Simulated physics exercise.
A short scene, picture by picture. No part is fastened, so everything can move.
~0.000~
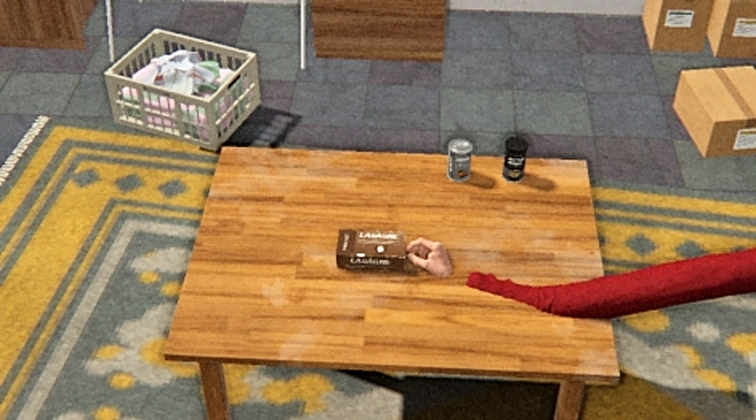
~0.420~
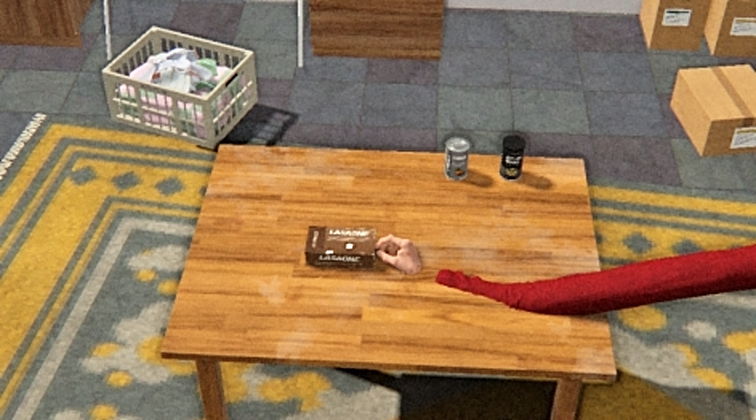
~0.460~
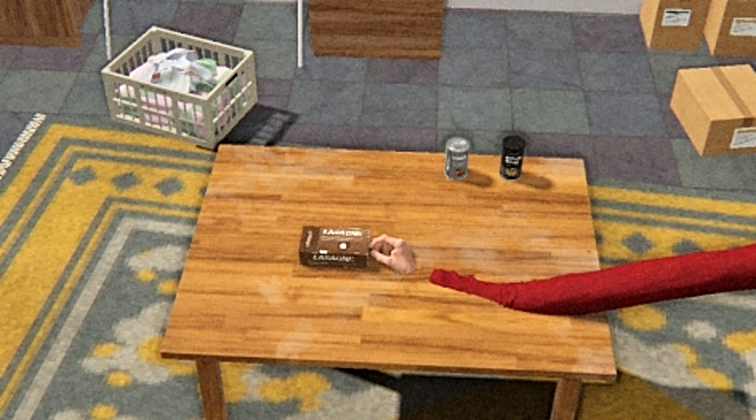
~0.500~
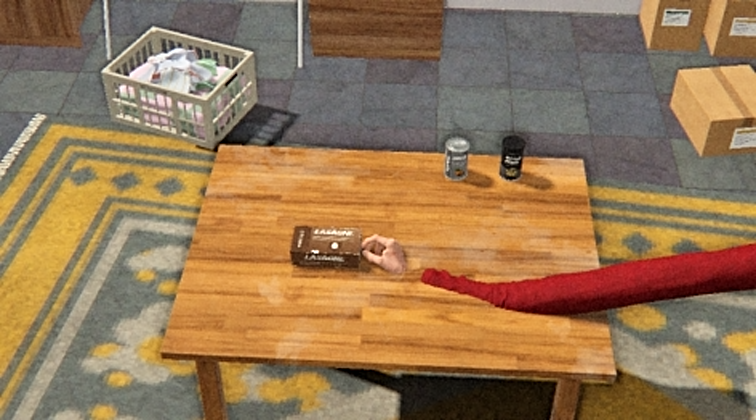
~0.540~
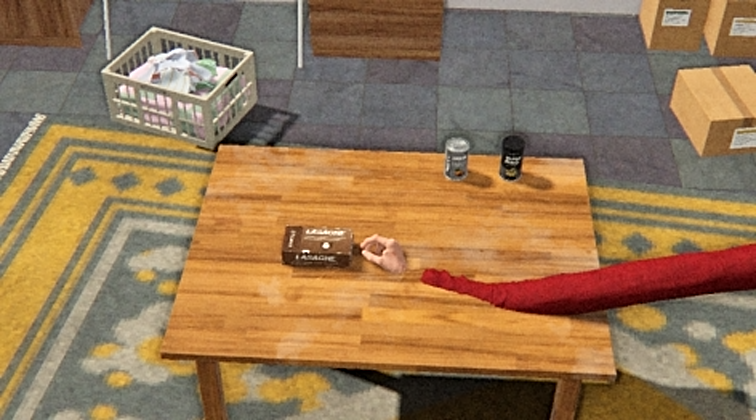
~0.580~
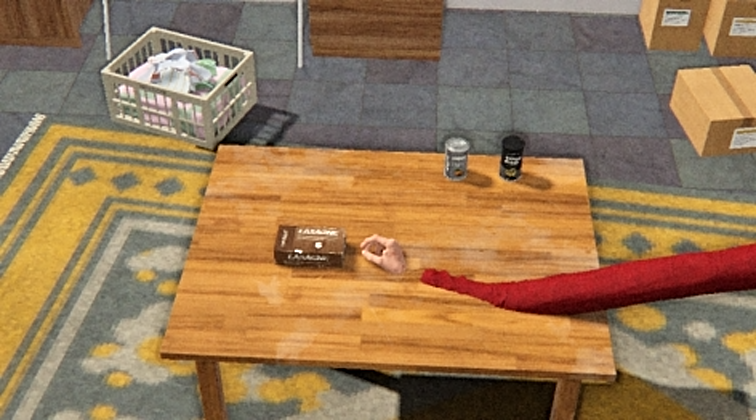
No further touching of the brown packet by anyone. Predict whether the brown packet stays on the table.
I think it will linger on the table.
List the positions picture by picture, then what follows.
In the first picture, under the hand; brown packet (372, 250).
In the second picture, under the hand; brown packet (341, 247).
In the third picture, under the hand; brown packet (335, 247).
In the fourth picture, brown packet (327, 247).
In the fifth picture, brown packet (318, 247) displaced a little.
In the sixth picture, brown packet (310, 247) displaced a little.
Around 1.98 s, brown packet displaced a little near (296, 246).
Around 4.78 s, brown packet resting near (296, 246).
Finally (7.5 s), moved from the start, brown packet. Final places as the last picture's camera would see them, brown packet near (296, 246).
